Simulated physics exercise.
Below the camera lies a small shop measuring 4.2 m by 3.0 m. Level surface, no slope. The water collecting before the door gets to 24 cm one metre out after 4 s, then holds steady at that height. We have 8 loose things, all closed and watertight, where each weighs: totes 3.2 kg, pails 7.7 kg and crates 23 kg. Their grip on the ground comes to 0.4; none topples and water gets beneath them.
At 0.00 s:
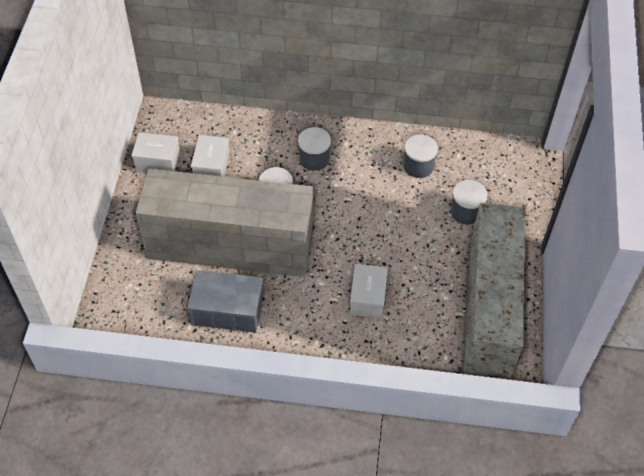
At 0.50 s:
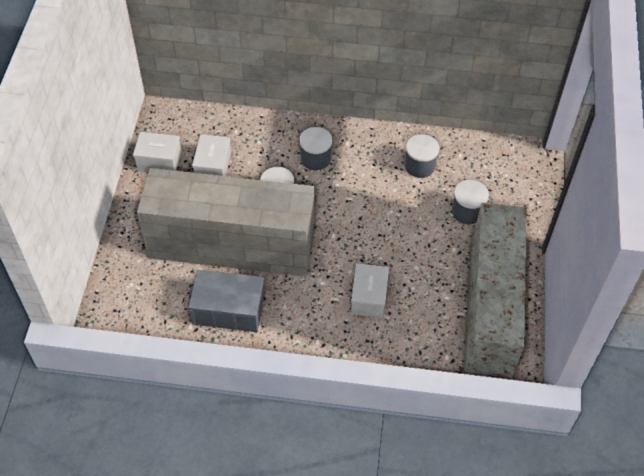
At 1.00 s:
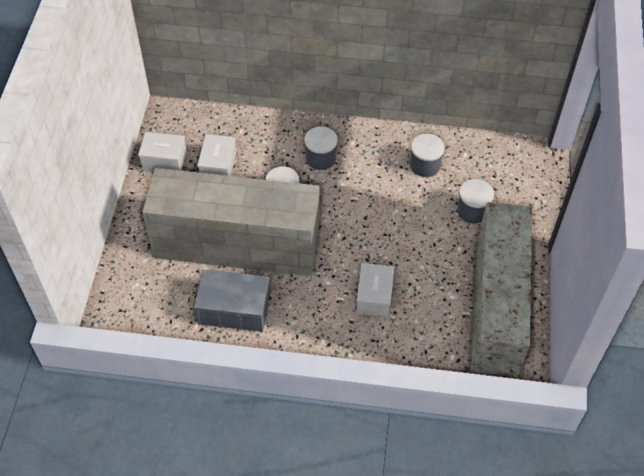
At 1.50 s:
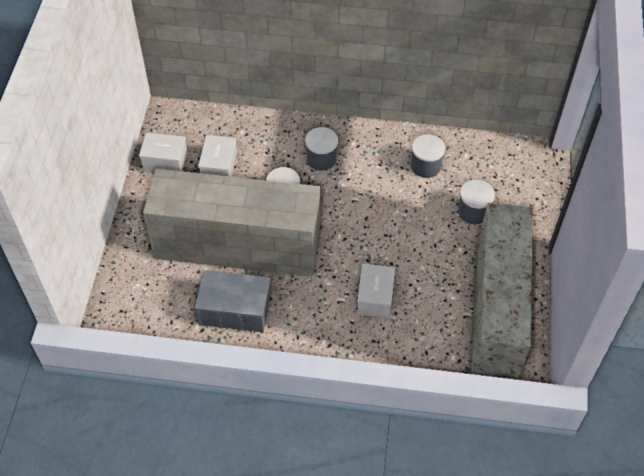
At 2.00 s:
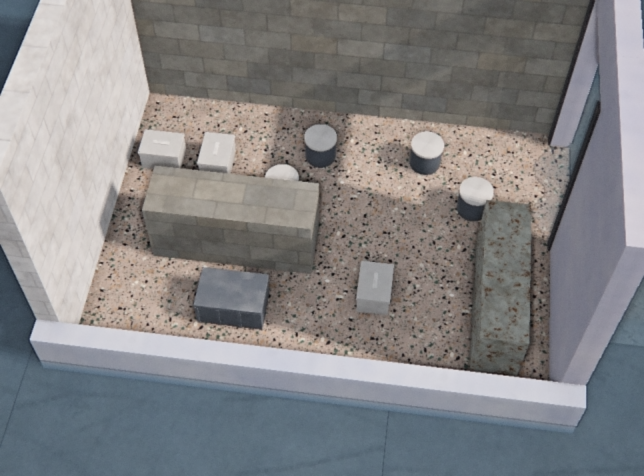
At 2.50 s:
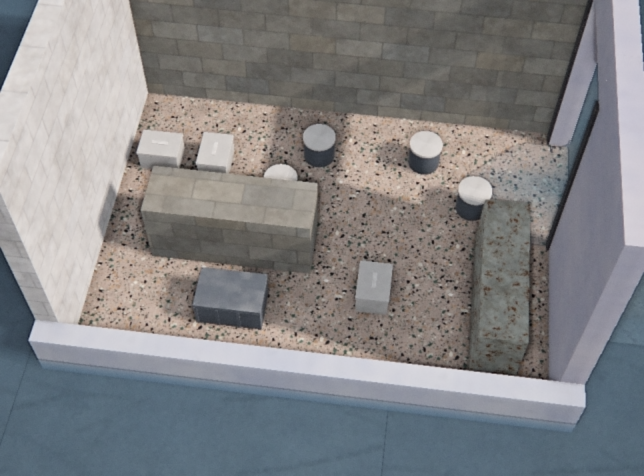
A small roofless shop with block walls and a speckled pebble-like floor is seen from high above, looking down at an angle. Pale boxes and a long stone-coloured block stand at left, a dark grey box and a lighter one in front, white-topped grey pails behind, and a mottled green block at right. The view shifts very slightly as bluish water covers the paving outside, then spreads thinly in at the right-hand opening, while the objects stay still.
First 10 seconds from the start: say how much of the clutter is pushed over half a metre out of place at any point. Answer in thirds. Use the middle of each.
Two thirds or more.
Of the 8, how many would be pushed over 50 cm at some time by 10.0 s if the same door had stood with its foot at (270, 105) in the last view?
So the tally would be 6.
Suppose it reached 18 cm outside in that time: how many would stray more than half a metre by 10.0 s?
Count: 7.
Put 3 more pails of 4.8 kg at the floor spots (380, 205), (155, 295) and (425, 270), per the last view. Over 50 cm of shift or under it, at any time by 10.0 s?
The first one tops the mark, the next stays inside the mark, and the last stays inside the mark.
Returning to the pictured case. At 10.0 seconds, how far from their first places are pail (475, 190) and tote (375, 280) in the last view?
First 300 cm, then 80 cm.
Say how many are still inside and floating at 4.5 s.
Count: 0.
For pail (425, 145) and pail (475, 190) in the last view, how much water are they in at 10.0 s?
Some 22 cm at the first, some 19 cm at the second.
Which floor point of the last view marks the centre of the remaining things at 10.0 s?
They average out to somewhere around (187, 219).
After 3.5 s 0 of 8 are over 50 cm from their spots; 0 afloat.
After 4.5 s 2 of 8 are over 50 cm from their spots; 0 afloat.
After 7.0 s 6 of 8 are over 50 cm from their spots; 7 afloat.
After 10.0 s 6 of 8 are over 50 cm from their spots, and 6 have been at some point; 8 afloat.
